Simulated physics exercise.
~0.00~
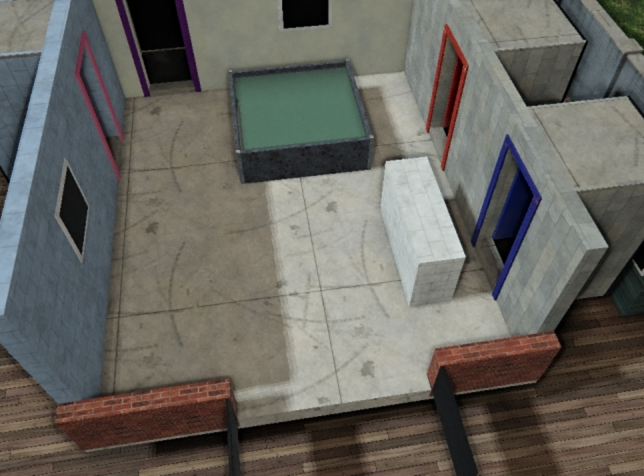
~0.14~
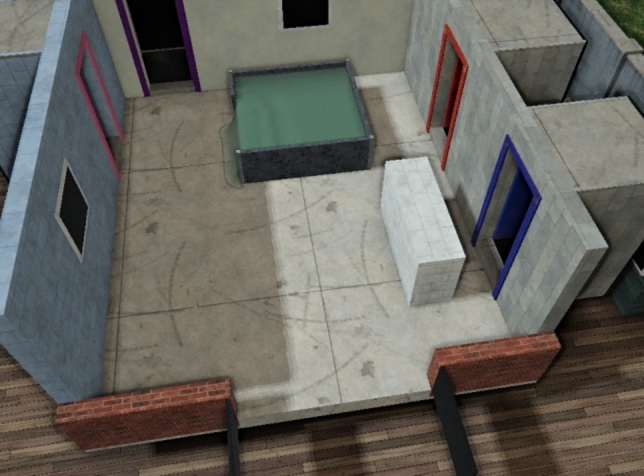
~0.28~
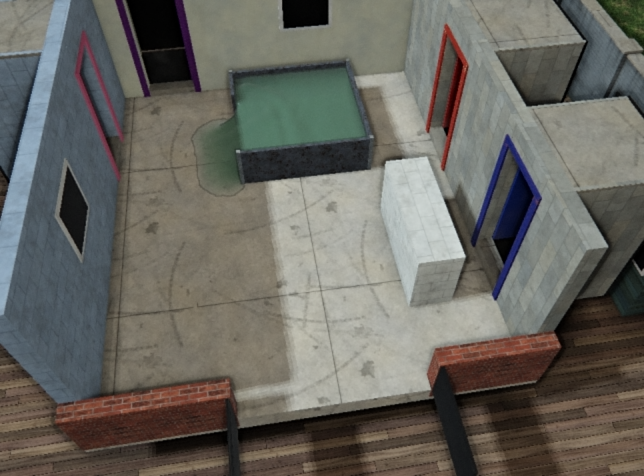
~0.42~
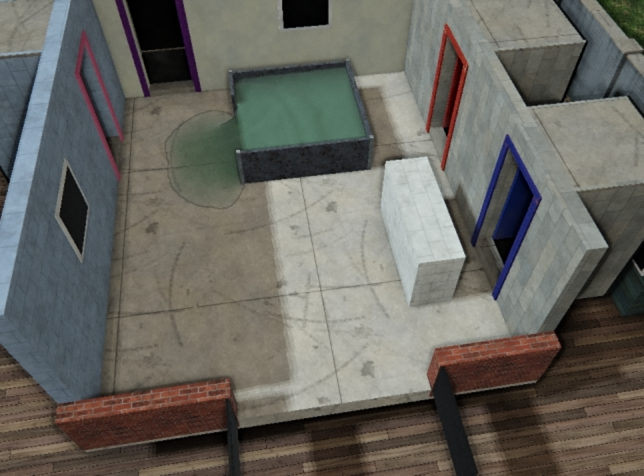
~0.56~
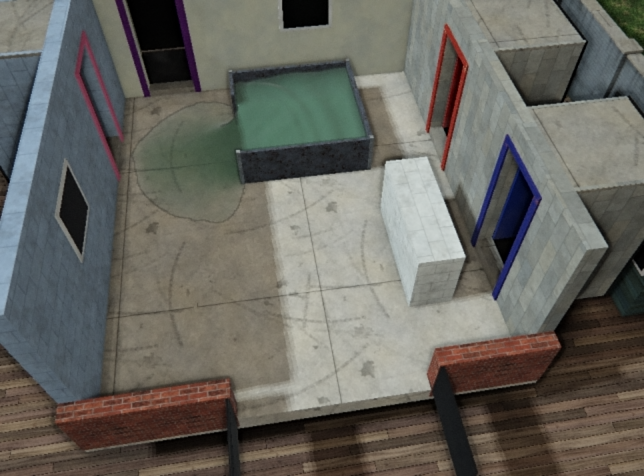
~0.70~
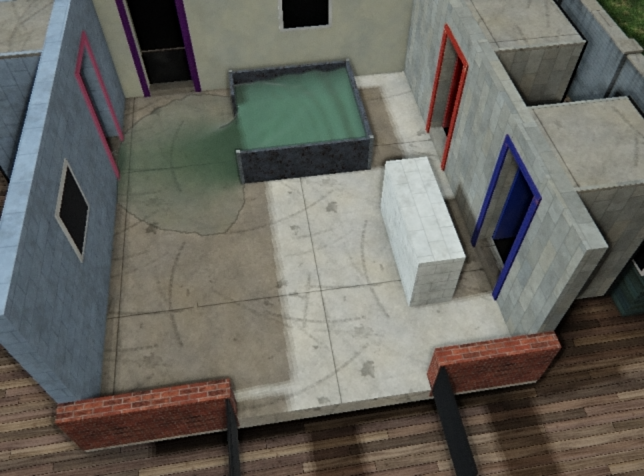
Green water sits still in a dark-walled open tank at the back of a walled yard, then pours out through the tank's left side. It spreads across the floor in a widening, rounded sheet, growing thinner and paler as its edge nears the blue wall and reaches toward the viewer.
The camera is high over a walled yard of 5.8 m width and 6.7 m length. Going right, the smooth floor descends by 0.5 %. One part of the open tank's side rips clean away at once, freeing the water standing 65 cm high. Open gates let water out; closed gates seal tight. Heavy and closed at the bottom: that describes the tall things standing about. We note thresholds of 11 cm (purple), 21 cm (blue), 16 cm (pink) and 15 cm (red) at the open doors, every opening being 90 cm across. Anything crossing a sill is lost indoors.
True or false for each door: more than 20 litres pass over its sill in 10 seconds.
Per door: The purple door: True; the blue door: False; the pink door: True; the red door: False.
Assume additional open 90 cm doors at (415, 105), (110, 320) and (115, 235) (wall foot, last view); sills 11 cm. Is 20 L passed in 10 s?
In turn: Short of it, short of it, beyond it.
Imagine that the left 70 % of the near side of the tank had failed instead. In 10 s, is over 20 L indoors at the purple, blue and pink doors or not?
Purple falls short; blue falls short; pink falls short.
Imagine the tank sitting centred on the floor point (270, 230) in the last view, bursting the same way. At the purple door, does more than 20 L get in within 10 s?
Purple: Too much.
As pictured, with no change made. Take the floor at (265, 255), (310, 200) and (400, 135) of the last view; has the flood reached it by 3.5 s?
Well, the first is untouched by it, the next untouched by it, the last untouched by it.
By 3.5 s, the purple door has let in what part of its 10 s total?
30 per cent, roughly.
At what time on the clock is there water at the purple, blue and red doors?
The purple door is reached at 0.9 s, blue at 6.0 s, red at 5.5 s.
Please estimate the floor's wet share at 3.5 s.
Covered: Roughly 50 per cent.
After 1.4 s water covers 25 % of the floor and is deepest (40 cm) near (121, 161); purple door 5 cm at the sill, 0 L in, blue door not reached, pink door 38 cm at the sill, 80 L in, red door not reached.
After 2.2 s water covers 30 % of the floor and is deepest (38 cm) near (120, 168); purple door 13 cm at the sill, 1 L in, blue door not reached, pink door 36 cm at the sill, 183 L in, red door not reached.
After 3.5 s water covers 50 % of the floor and is deepest (28 cm) near (126, 104); purple door 17 cm at the sill, 17 L in, blue door not reached, pink door 23 cm at the sill, 280 L in, red door not reached.
After 6.0 s water covers 75 % of the floor and is deepest (20 cm) near (397, 73); purple door 14 cm at the sill, 48 L in, blue door 3 cm at the sill, 0 L in, pink door 15 cm at the sill, 301 L in, red door 3 cm at the sill, 0 L in.
After 10.0 s water covers 95 % of the floor and is deepest (13 cm) near (473, 267); purple door 8 cm at the sill, 54 L in, blue door 11 cm at the sill, 0 L in, pink door 7 cm at the sill, 302 L in, red door 6 cm at the sill, 0 L in.
